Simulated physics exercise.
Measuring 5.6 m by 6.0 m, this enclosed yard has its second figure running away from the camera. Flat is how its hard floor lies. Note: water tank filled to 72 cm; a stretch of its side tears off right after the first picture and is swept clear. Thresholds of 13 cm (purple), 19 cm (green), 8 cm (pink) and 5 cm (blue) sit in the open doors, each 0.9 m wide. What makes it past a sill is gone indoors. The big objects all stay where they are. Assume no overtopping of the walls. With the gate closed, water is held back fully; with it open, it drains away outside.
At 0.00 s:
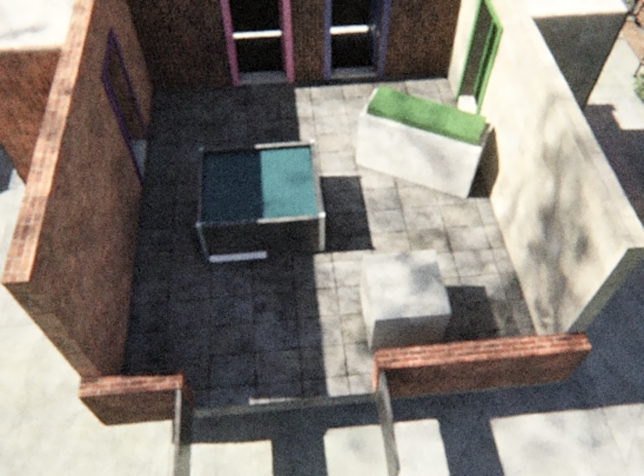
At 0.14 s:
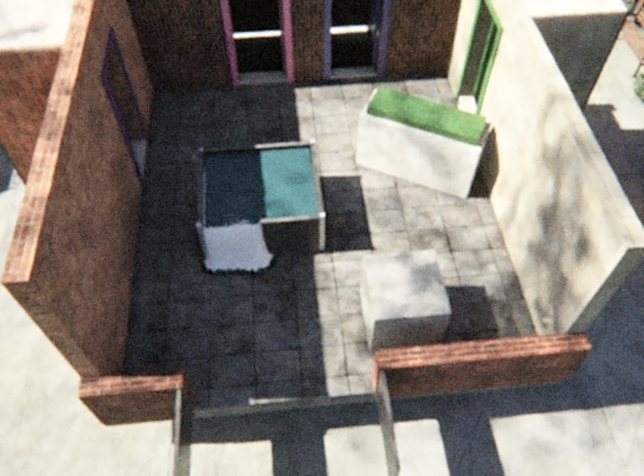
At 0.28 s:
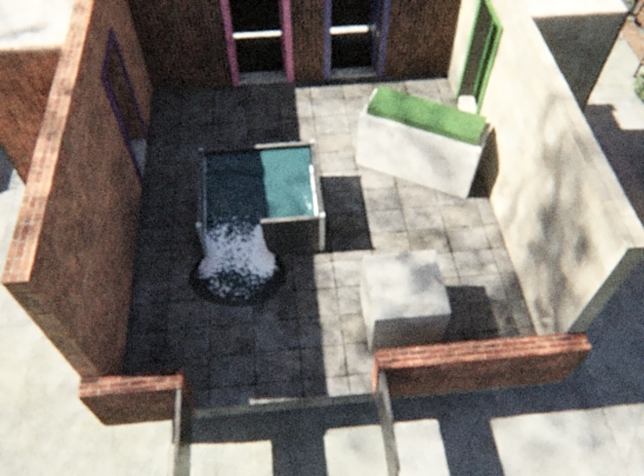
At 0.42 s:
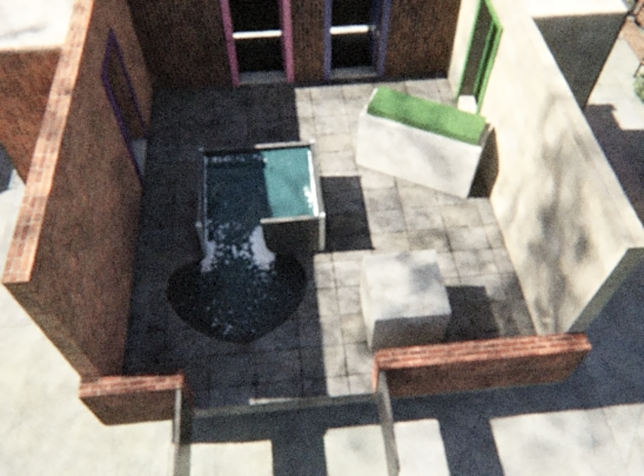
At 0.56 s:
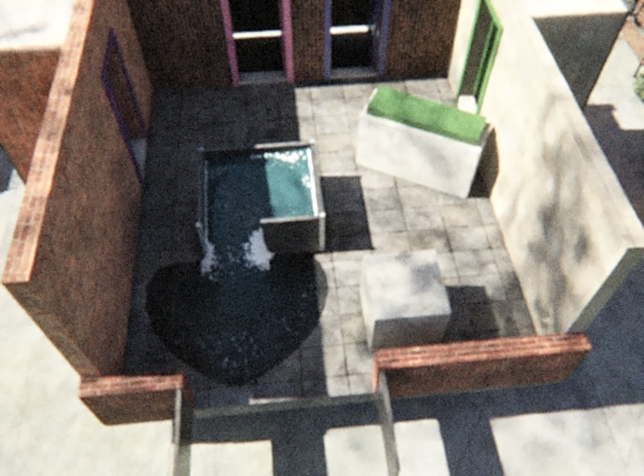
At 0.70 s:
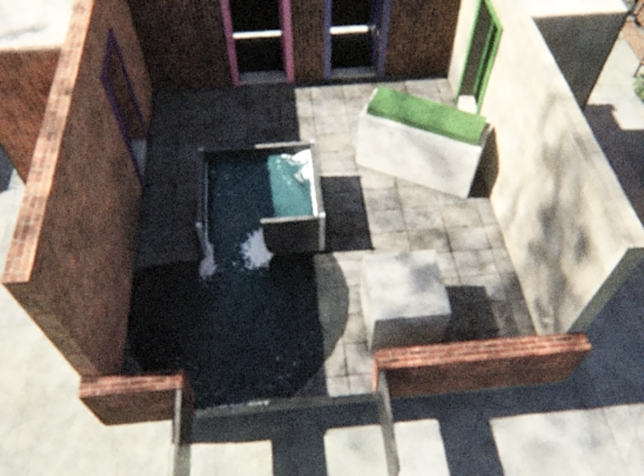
In a walled, paved yard seen from above, water bursts from the front left side of a square tank, foaming onto the floor, then spreads as a widening dark pool toward the low brick wall and front opening.
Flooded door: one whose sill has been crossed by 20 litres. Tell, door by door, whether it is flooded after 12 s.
Result: The purple door will undershoot the limit, the green door will undershoot the limit, the pink door will undershoot the limit, the blue door will undershoot the limit.
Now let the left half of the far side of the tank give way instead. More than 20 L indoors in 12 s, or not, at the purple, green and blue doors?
Then it goes purple fine, green fine, blue too high.
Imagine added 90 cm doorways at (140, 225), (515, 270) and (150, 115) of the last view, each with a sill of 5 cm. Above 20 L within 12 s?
Note, doorways in listed order: Stays short, stays short, stays short.
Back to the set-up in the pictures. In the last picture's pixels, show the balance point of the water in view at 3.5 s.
Centre: Approx. (238, 267) px.
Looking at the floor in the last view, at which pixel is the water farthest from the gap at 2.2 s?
Somewhere around (440, 368).
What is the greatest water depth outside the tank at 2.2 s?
I'd say near 26 centimetres.
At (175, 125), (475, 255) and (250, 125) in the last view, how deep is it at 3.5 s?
Approximately 0, 0 and 0 centimetres, going through them in turn.
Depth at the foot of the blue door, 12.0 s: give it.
Depth: Approx. 1.5 cm.
After 1.4 s water covers 20 % of the floor and is deepest (44 cm) near (120, 398); purple door not reached, green door not reached, pink door not reached, blue door not reached.
After 2.2 s water covers 20 % of the floor and is deepest (26 cm) near (179, 354); purple door not reached, green door not reached, pink door not reached, blue door not reached.
After 3.5 s water covers 30 % of the floor and is deepest (17 cm) near (126, 346); purple door not reached, green door not reached, pink door not reached, blue door not reached.
After 7.0 s water covers 40 % of the floor and is deepest (8 cm) near (120, 398); purple door 3 cm at the sill, 0 L in, green door not reached, pink door 2 cm at the sill, 0 L in, blue door not reached.
After 12.0 s water covers 55 % of the floor and is deepest (4 cm) near (120, 398); purple door 2 cm at the sill, 0 L in, green door not reached, pink door 2 cm at the sill, 0 L in, blue door 1 cm at the sill, 0 L in.
